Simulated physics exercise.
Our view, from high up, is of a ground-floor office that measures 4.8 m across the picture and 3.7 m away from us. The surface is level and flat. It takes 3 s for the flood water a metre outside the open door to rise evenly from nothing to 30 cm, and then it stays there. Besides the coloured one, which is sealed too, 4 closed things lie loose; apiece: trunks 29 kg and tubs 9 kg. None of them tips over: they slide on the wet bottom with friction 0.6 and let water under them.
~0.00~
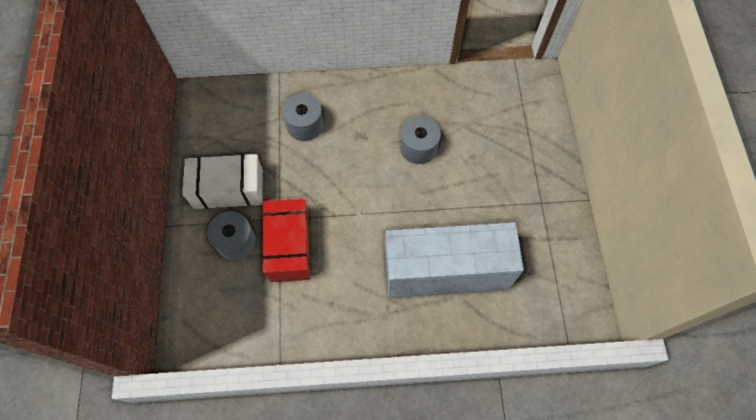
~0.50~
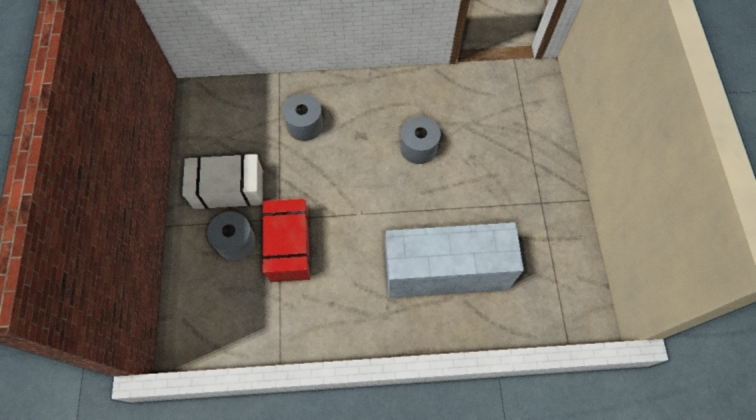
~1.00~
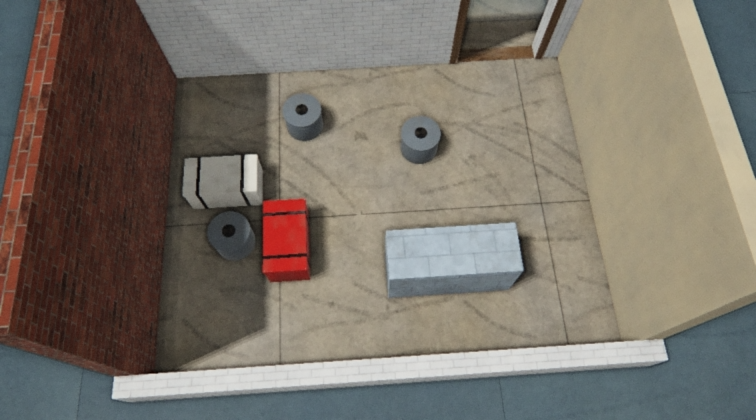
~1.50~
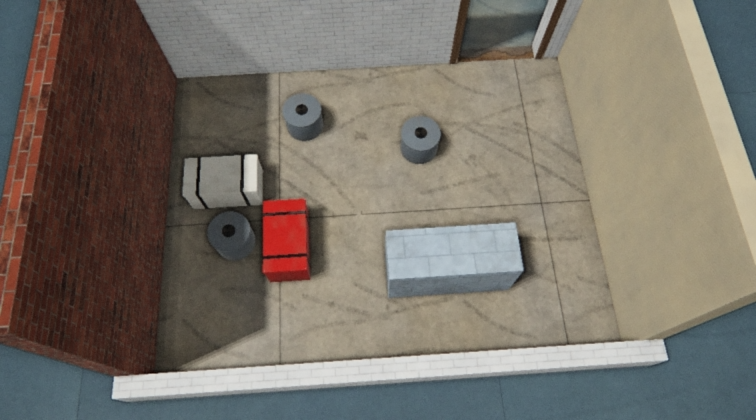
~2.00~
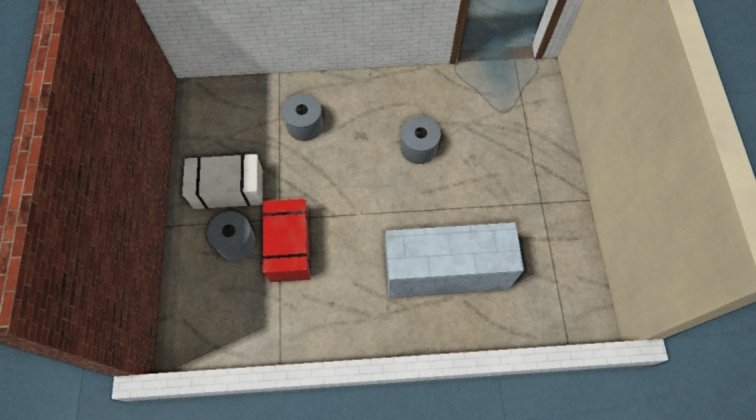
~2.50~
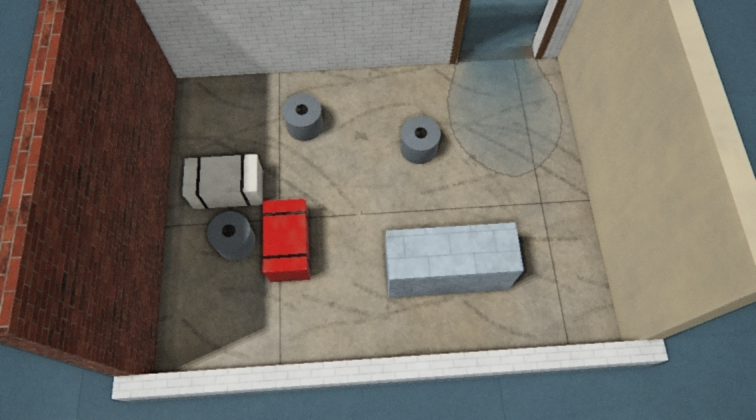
Water crept in through the doorway at the back right and spread in a rounded patch across the office floor, while the red trunk and the things around it stayed where they were.
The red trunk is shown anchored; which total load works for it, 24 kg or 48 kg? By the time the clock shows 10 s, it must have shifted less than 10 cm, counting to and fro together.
It is steadied by only the greater weight.
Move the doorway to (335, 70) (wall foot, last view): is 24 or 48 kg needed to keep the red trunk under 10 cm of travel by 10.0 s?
In that setup neither mass works.
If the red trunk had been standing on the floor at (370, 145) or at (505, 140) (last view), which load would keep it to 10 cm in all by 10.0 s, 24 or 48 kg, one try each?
Well, at the first spot either weight will do, and at the second no weight will do.
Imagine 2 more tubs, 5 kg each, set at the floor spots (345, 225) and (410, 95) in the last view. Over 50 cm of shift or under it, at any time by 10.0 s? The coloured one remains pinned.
Result, in order - exceeds it; falls shy.
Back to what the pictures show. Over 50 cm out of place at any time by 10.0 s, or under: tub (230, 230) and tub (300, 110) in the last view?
Respectively: Threshold not reached and threshold not reached.
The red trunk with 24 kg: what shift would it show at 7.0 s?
Displacement near 20 cm.
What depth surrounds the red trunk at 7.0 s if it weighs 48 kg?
5 cm, roughly.
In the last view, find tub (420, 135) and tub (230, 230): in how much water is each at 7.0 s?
Close to 6 and 0 centimetres.
After 3.5 s the red trunk would be 0 cm from its start with 24 kg and 0 cm from its start with 48 kg; 0 cm of water round it then.
After 4.5 s the red trunk would be 0 cm from its start with 24 kg and 0 cm from its start with 48 kg; 1 cm of water round it then.
After 7.0 s the red trunk would be 16 cm from its start with 24 kg and 0 cm from its start with 48 kg; 5 cm of water round it then.
After 10.0 s the red trunk would be 92 cm from its start with 24 kg and 1 cm from its start with 48 kg; 10 cm of water round it then.
